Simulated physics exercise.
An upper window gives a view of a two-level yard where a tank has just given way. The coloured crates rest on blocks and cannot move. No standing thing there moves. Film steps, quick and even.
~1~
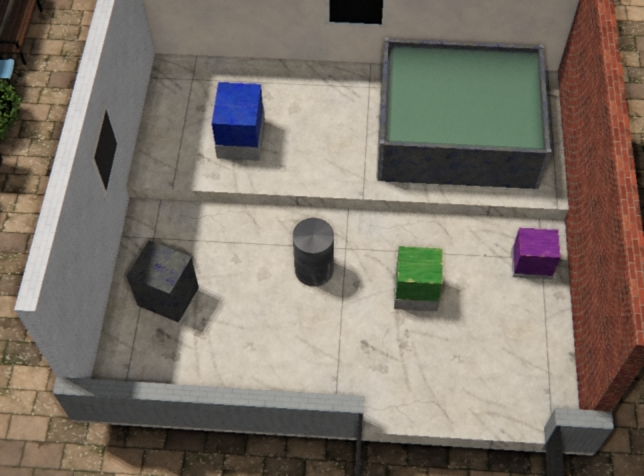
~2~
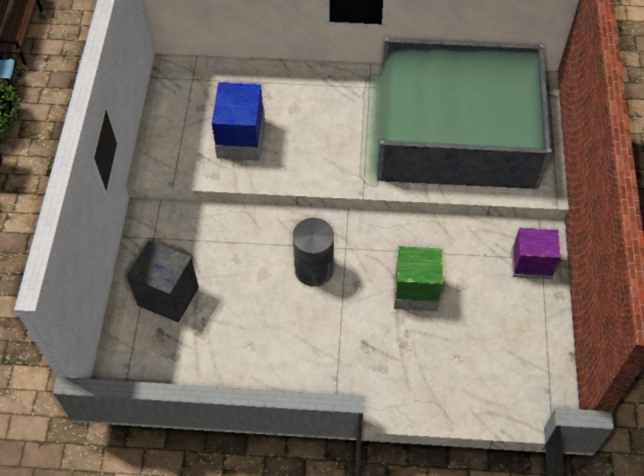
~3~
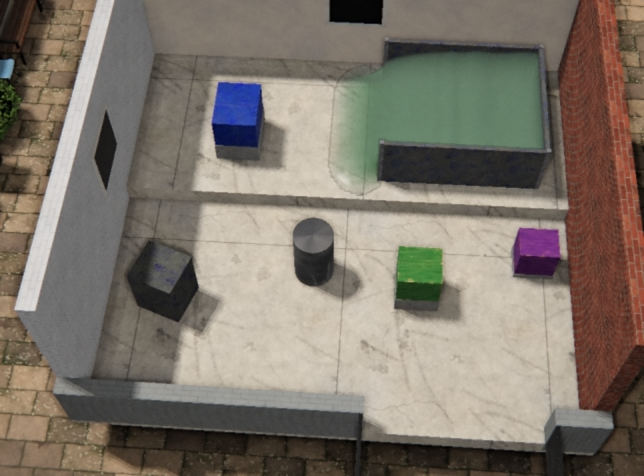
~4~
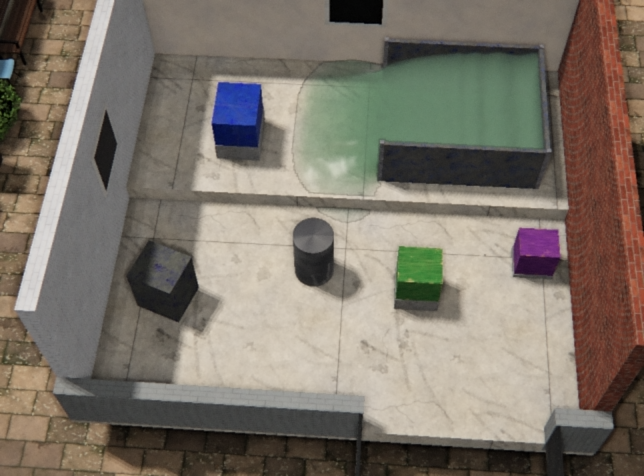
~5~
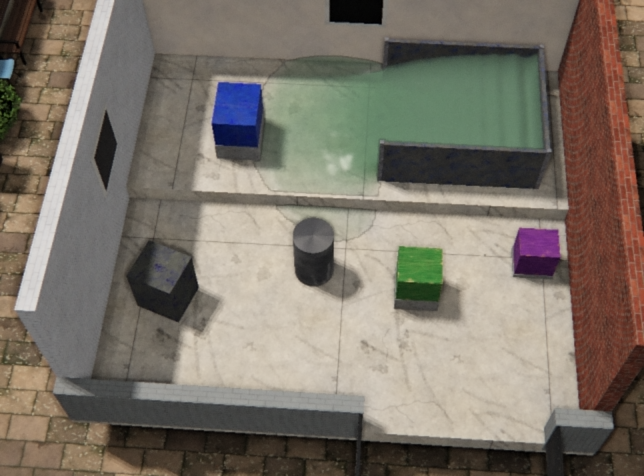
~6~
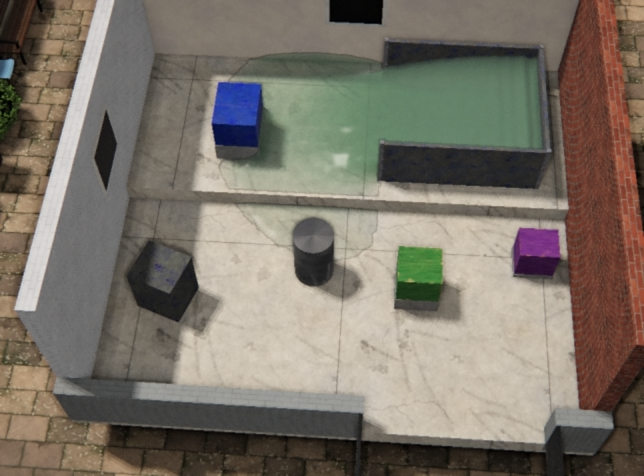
Green water pours from the tank's left side and spreads across the pale floor around the blue block.
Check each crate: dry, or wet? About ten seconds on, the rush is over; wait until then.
Outcome: The green crate never gets touched by the water; the blue crate gets touched by the water; the purple crate gets touched by the water.
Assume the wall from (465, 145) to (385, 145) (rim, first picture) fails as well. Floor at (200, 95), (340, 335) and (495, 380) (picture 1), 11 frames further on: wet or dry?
In order: Spared, swamped, swamped.
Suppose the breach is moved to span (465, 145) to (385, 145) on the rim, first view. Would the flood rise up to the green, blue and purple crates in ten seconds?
The green crate is reached; the blue crate is not reached; the purple crate is reached.
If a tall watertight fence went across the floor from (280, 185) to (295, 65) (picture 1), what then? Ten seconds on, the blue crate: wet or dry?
Well, blue stays untouched then.
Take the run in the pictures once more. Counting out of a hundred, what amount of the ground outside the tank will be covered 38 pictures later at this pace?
Roughly 90 %.
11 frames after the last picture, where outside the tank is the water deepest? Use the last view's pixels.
At about (153, 66).
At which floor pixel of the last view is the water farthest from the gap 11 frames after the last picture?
Estimated pixel: (88, 398).
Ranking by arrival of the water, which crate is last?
Should be the purple one.
A moment on, water covers 35 % of the floor; the green crate not reached, the blue crate water round its plinth, the purple crate not reached.
Next, water covers 45 % of the floor; the green crate not reached, the blue crate water round its plinth, the purple crate not reached.
Then, water covers 60 % of the floor; the green crate water round its plinth, the blue crate water round its plinth, the purple crate not reached.
Later, water covers 90 % of the floor; the green crate water round its plinth, the blue crate water round its plinth, the purple crate water round its plinth.
In the end, water covers 100 % of the floor; the green crate stayed above the water, the blue crate was topped, the purple crate was topped.
